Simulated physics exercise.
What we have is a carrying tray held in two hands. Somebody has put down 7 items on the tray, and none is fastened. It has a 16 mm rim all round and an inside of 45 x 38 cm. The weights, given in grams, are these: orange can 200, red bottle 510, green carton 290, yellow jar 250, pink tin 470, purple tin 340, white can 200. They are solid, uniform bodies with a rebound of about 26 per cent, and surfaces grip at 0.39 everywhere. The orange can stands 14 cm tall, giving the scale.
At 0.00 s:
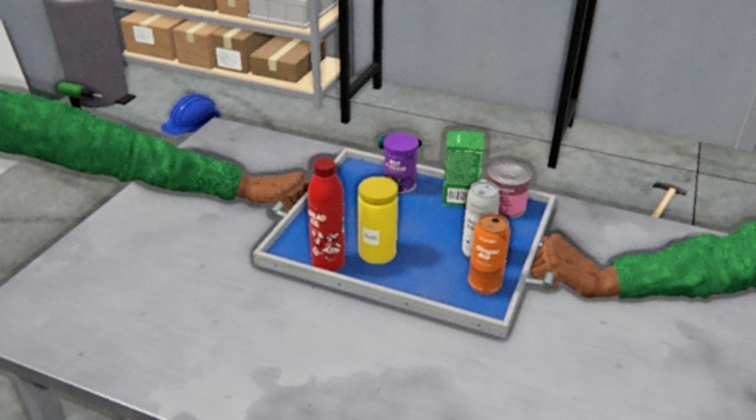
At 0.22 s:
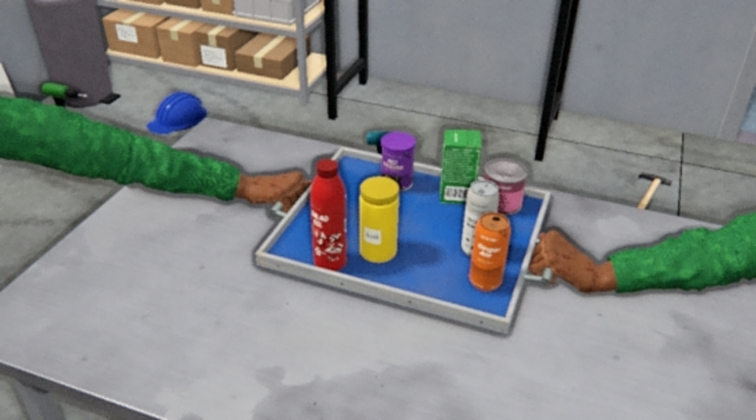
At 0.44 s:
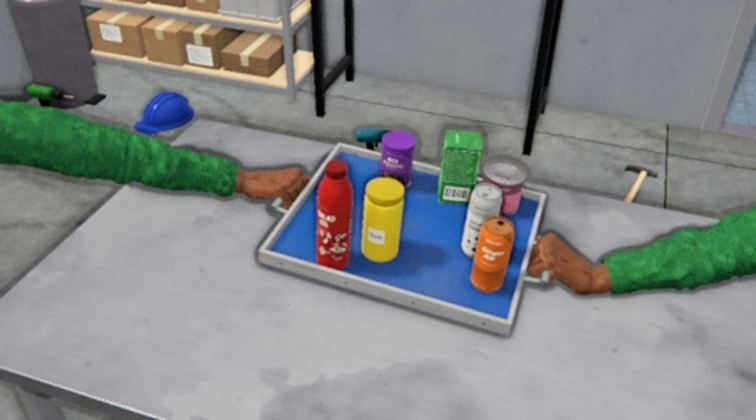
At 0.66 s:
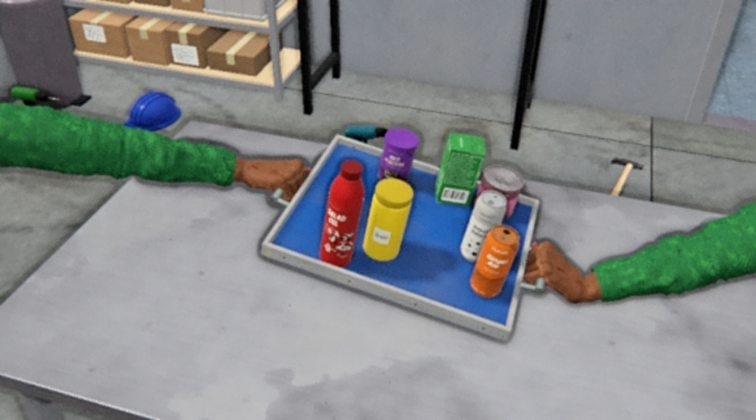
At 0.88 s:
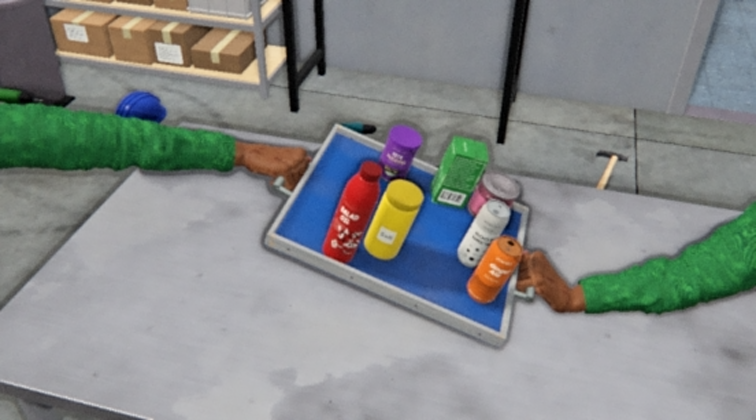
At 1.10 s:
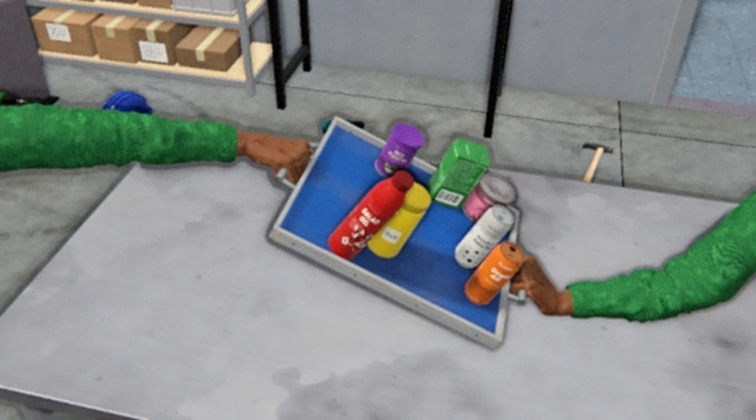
A blue tray of bottles, cans and other containers, held by two hands above a grey table, started level and then tilted steadily down to the right, the red bottle leaning toward the yellow jar.
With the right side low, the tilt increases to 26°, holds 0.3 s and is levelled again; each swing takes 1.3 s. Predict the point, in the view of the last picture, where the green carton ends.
The green carton ends at roughly (471, 166).
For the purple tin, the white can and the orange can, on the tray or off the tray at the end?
Purple tin: Stays in bounds; white can: Goes out of bounds; orange can: Goes out of bounds.
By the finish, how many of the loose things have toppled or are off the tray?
That makes 4.
After 1.40 s, tray at 26°, right edge down; white can now off the tray; green carton slid 4 cm near (474, 185); red bottle on its side.
After 1.70 s, tray at 26°, right edge down; orange can now off the tray; green carton slid 5 cm near (478, 187); red bottle on its side.
After 2.40 s, tray at 11°, right edge down; green carton slid 5 cm near (476, 174); red bottle on its side; yellow jar on its side.
At rest (3.5 s), off the tray, orange can and white can; tipped over on the tray, red bottle and yellow jar; not toppled but over 5 cm from the start, green carton and purple tin; pink tin in place, give or take 5 cm. Seen from the same camera at the end, green carton near (471, 166).
